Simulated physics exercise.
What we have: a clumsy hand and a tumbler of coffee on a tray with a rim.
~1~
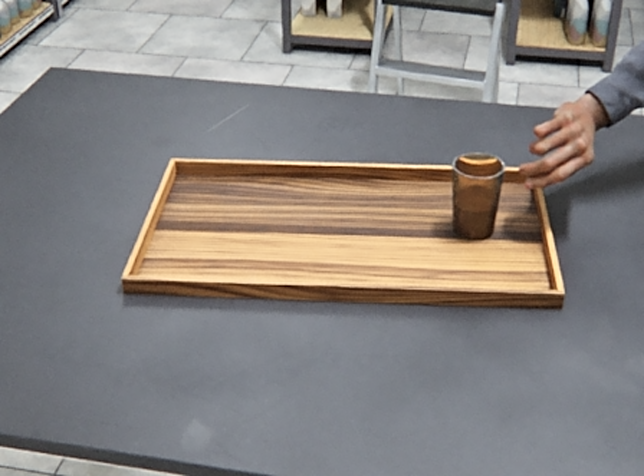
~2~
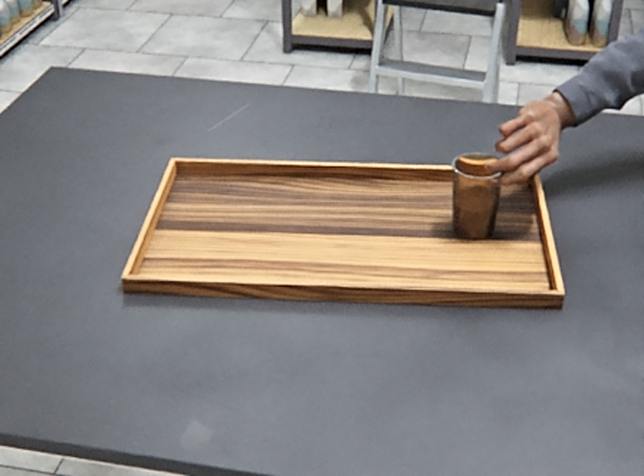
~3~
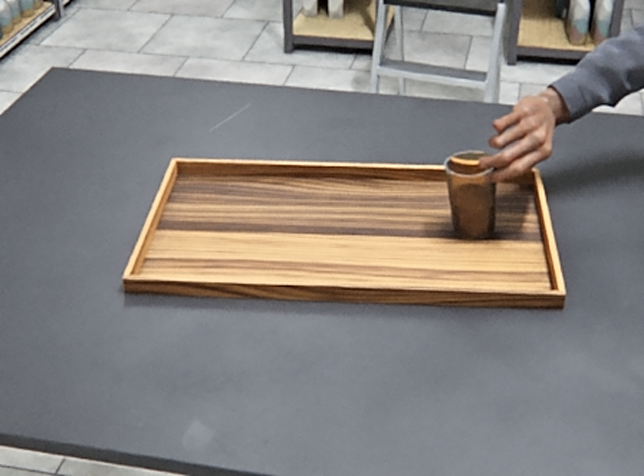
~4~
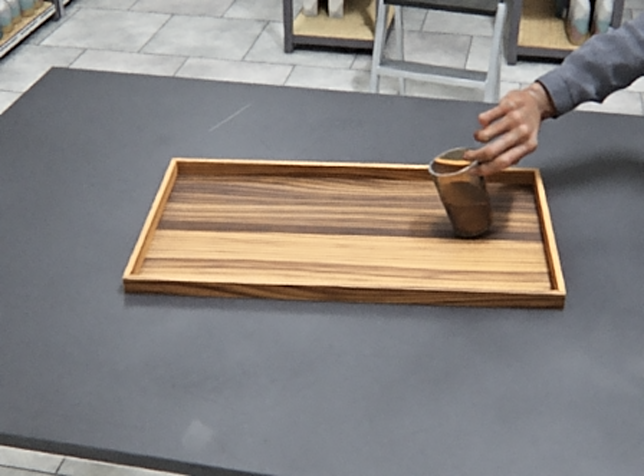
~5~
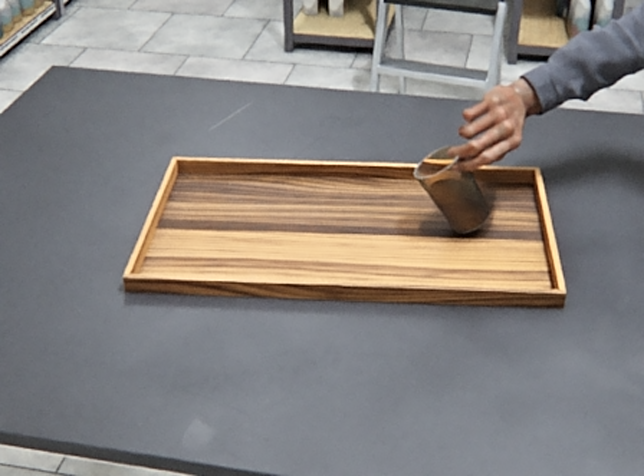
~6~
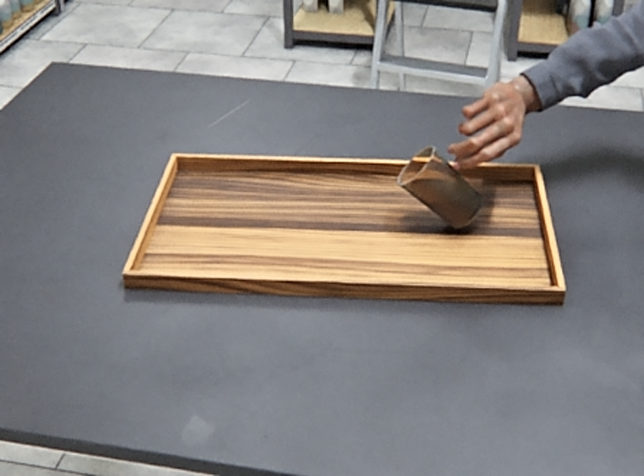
A hand reaching in from the right and pushing a tumbler on a rimmed wooden tray, the tumbler leaning steeply left.
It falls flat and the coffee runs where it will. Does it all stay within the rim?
The spill is held by the rim.
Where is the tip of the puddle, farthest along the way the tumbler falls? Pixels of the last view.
Close to (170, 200).
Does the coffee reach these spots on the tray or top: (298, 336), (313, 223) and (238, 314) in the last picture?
One: Dry. Two: Reached. Three: Dry.
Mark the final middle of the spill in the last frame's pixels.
Close to (242, 216).
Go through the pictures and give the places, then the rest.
In the first picture, it stands upright; tumbler (476, 196) about half full; tray (324, 281).
In the second picture, it is being nudged; tumbler about half full, surface at (476, 200).
In the third picture, it is being nudged; tumbler (473, 194) about half full.
In the fourth picture, it is being nudged; tumbler about half full, surface at (464, 196); tray (325, 281).
In the fifth picture, it is being nudged; tumbler (454, 189) tipped 30°.
In the sixth picture, it is falling; tumbler (441, 188) tipped 50°.
Next, the tumbler lies in the tray; the puddle covers about as much as a plate; the top is dry.
After that, the puddle covers about as much as a tray; the top is dry.
Finally, the puddle covers about as much as a tray; the top is dry.
